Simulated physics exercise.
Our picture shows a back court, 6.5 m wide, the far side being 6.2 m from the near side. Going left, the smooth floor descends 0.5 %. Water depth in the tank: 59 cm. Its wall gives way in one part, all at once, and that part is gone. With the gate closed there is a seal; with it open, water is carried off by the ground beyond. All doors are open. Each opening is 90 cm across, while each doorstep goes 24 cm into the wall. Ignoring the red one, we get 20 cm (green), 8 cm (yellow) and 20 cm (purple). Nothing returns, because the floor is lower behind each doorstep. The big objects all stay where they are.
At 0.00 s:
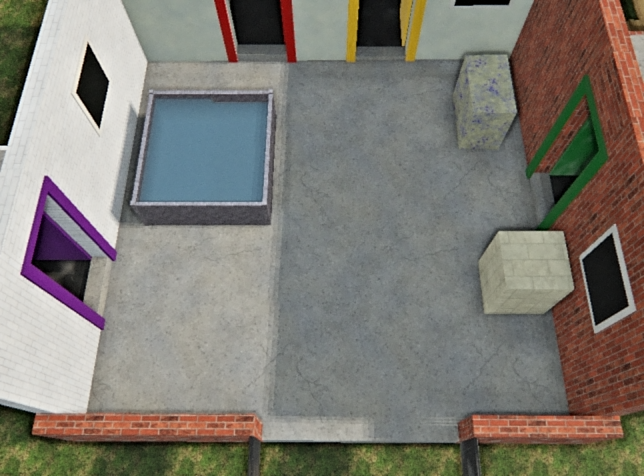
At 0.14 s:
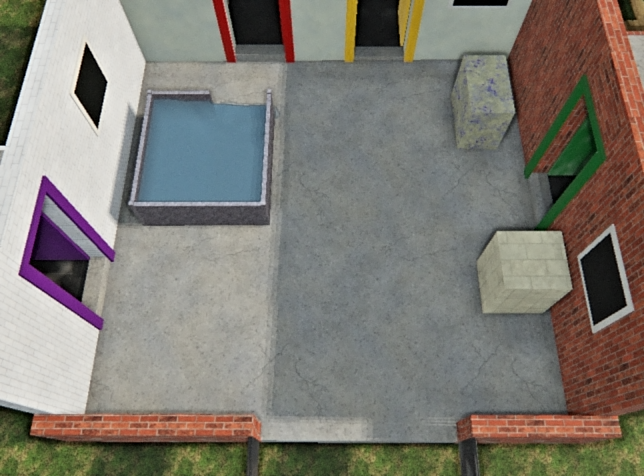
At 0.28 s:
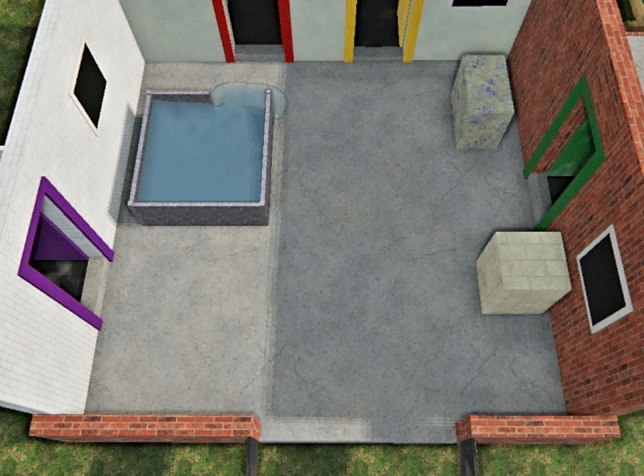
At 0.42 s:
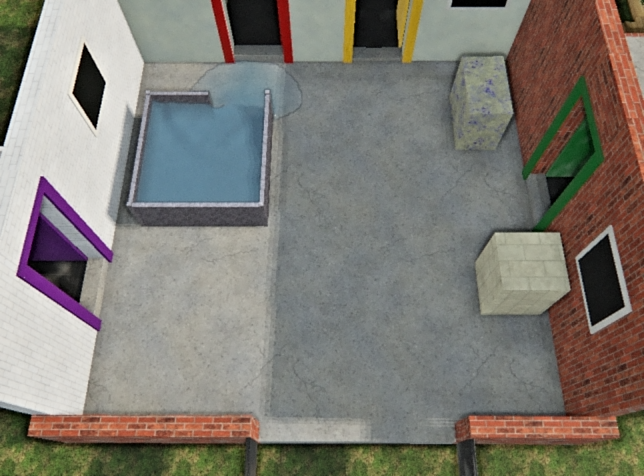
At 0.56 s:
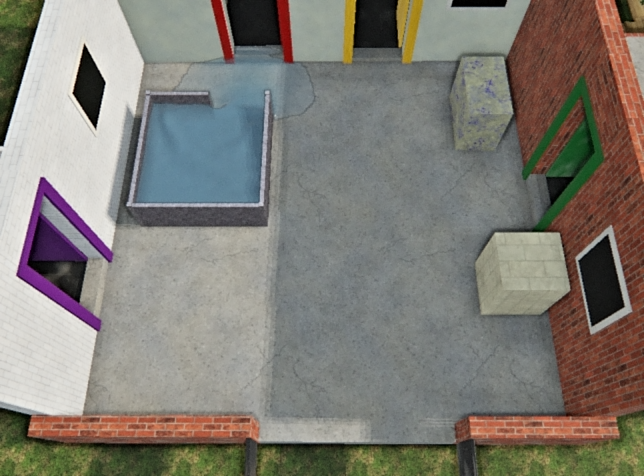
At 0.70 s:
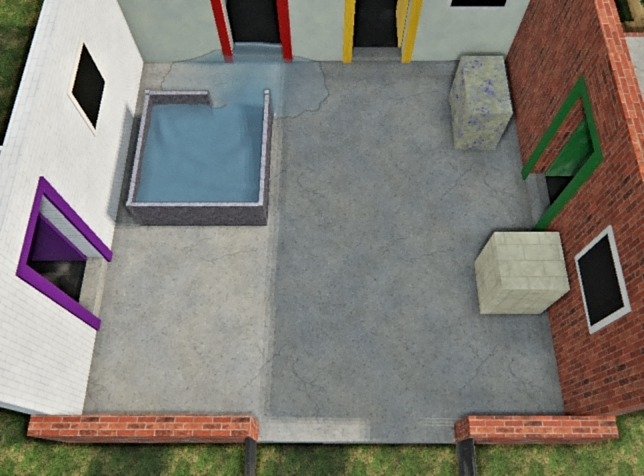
In a walled court, the tank's far wall opens and water spreads to the red door.
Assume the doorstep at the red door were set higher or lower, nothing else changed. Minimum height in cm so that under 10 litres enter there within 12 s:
35 cm.
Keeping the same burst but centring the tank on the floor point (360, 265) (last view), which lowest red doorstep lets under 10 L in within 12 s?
6.5 cm, give or take.
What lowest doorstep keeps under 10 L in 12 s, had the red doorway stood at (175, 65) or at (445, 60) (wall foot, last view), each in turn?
You'd want roughly 18 cm there first, then roughly 11.0 cm.
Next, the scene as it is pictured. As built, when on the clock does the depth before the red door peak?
That happens close to 1.6 s on the clock.
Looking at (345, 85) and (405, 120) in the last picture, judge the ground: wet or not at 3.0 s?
Note: Point one reached; point two reached.
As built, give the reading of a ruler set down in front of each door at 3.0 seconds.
Depths in cm: Green 0, yellow 7, red 24, purple 0.
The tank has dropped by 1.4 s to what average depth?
Averaged depth comes out at about 42 cm.
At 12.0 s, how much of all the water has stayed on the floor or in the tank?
Share still there: Approx. 80 percent.
After 1.4 s water covers 10 % of the floor, deepest (36 cm) near (234, 64); 34 cm at the red door, 80 litres in over its 15 cm doorstep.
After 3.0 s water covers 30 % of the floor, deepest (24 cm) near (243, 72); 24 cm at the red door, 245 litres in over its 15 cm doorstep.
After 12.0 s water covers 95 % of the floor, deepest (8 cm) near (138, 227); 8 cm at the red door, 311 litres in over its 15 cm doorstep.
At the red door as built, the water arrived by 0.5 s and peaked near 34 cm at 1.6 s.
With a doorstep of 30 cm, 42 litres would have come in within the 12 s; with 40.5 cm, 0 litres. So under 10 litres takes about 35 cm.
